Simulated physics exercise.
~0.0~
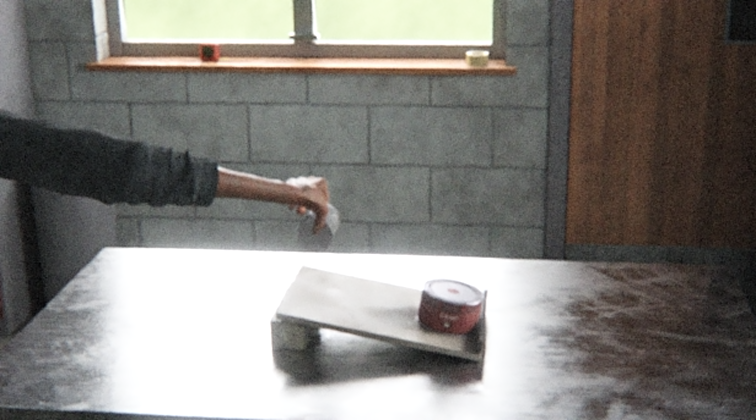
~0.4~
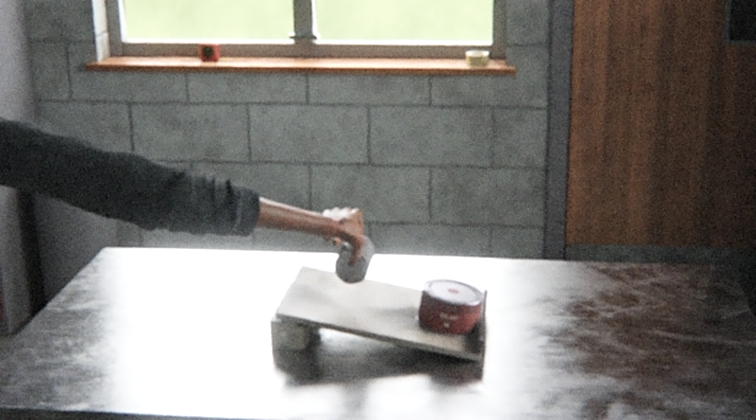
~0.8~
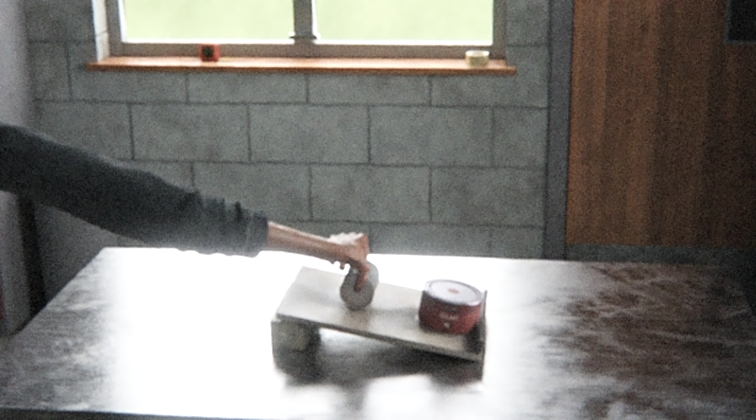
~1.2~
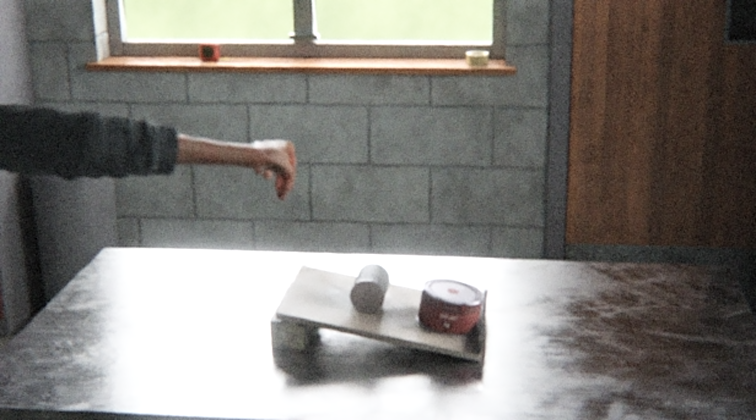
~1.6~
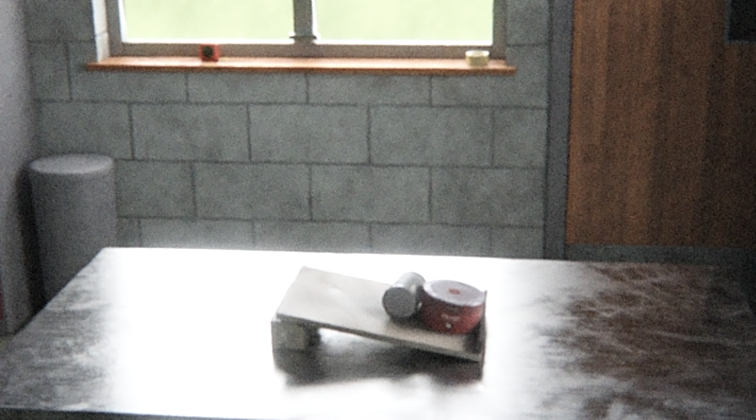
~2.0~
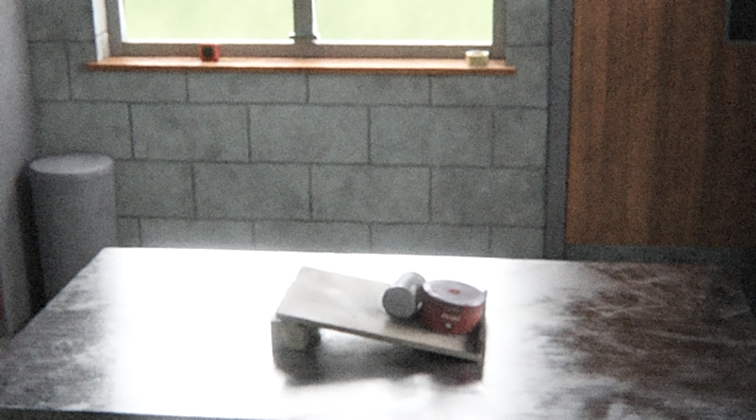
In a room with a grey block wall and a window, a board sits propped at a slant on a table, with a round red tub at its lower right end. An arm in a dark sleeve reaches in from the left, carrying a grey tin. The hand lowers the tin onto its side on the upper part of the board. It then lets go and draws back to the left without pushing. The tin moves down the slope to the right and comes to rest beside the red tub, which stays in place.
